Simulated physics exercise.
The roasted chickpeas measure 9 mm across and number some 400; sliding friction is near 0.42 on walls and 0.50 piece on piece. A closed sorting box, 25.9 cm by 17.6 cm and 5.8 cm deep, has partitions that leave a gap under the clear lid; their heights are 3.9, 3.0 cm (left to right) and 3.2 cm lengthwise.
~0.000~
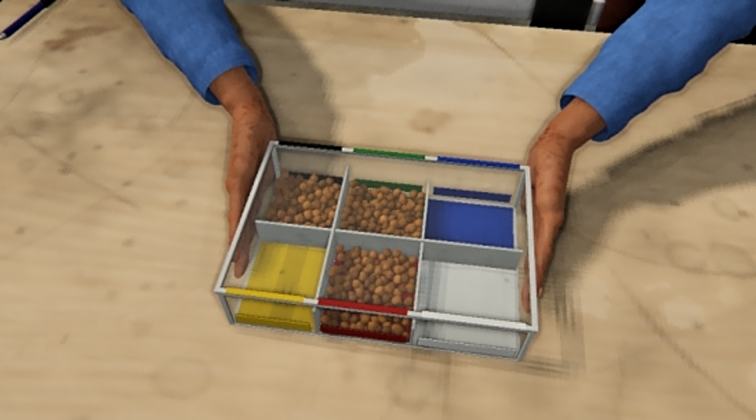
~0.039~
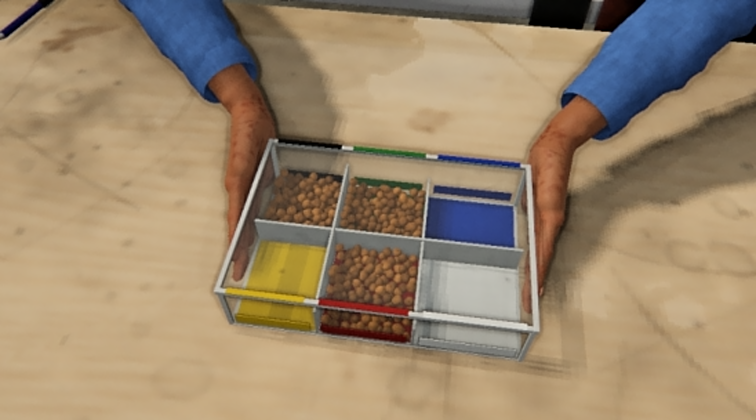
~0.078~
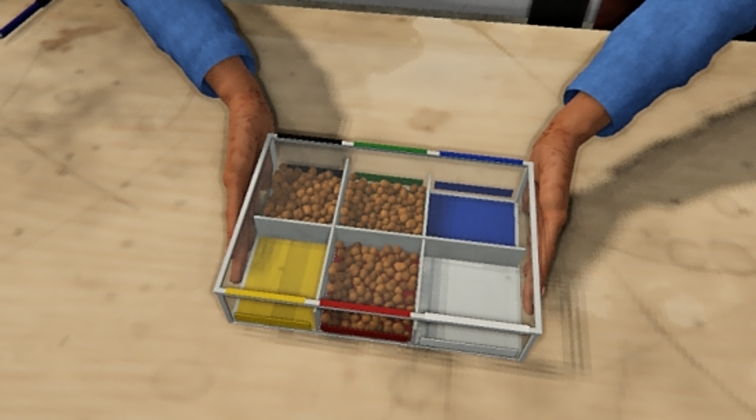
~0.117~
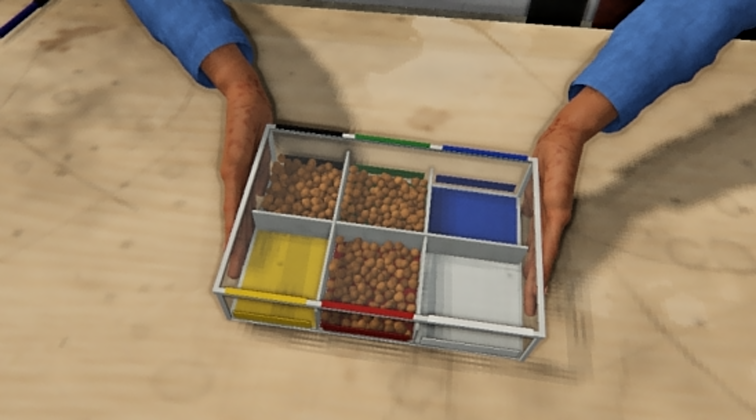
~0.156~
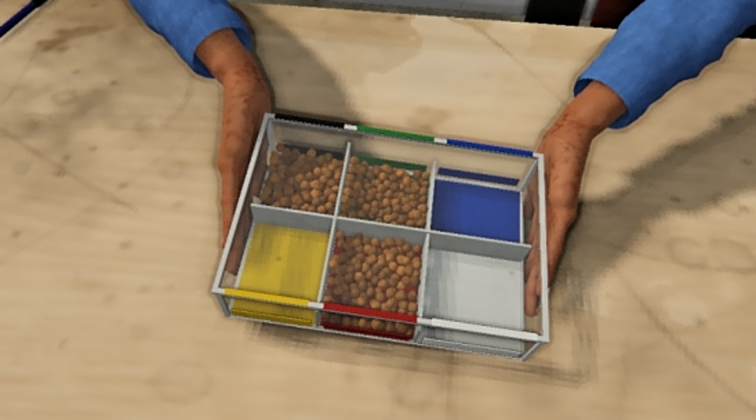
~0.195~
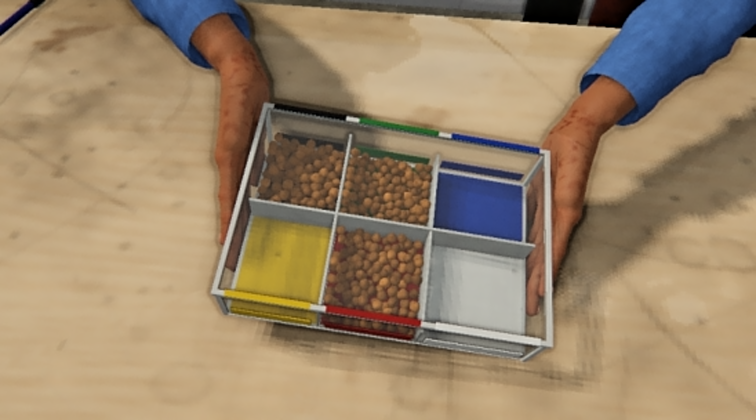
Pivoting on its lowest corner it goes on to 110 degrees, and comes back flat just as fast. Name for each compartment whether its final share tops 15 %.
Red compartment: Yes; blue compartment: No; green compartment: No; yellow compartment: No; white compartment: Yes; black compartment: No.
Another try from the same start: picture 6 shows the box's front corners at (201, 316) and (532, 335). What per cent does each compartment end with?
Red 40, blue 0, green 5, yellow 40, white 0, black 15.
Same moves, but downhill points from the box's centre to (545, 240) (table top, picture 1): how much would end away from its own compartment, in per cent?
About 70 per cent.
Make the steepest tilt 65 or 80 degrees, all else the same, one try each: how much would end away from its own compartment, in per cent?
Some 15 and 35 per cent.
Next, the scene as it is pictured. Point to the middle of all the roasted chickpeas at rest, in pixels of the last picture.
Around (411, 313).
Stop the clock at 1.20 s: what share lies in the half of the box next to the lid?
About 70 per cent.
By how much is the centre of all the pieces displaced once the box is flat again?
Roughly 10.0 cm.
After 1.20 s, tilt 110 degrees; red 40 %, green 20 %, yellow 5 %, white 15 %, black 20 %.
Then, at 1.86 s, tilt 51 degrees; red 40 %, yellow 5 %, white 45 %, black 5 %.
Then, at 2.57 s, tilt 0 degrees; red 35 %, yellow 5 %, white 50 %, black 5 %.
In the end, at 3.1 s, red 35 %, blue 0 %, green 0 %, yellow 5 %, white 50 %, black 5 %.
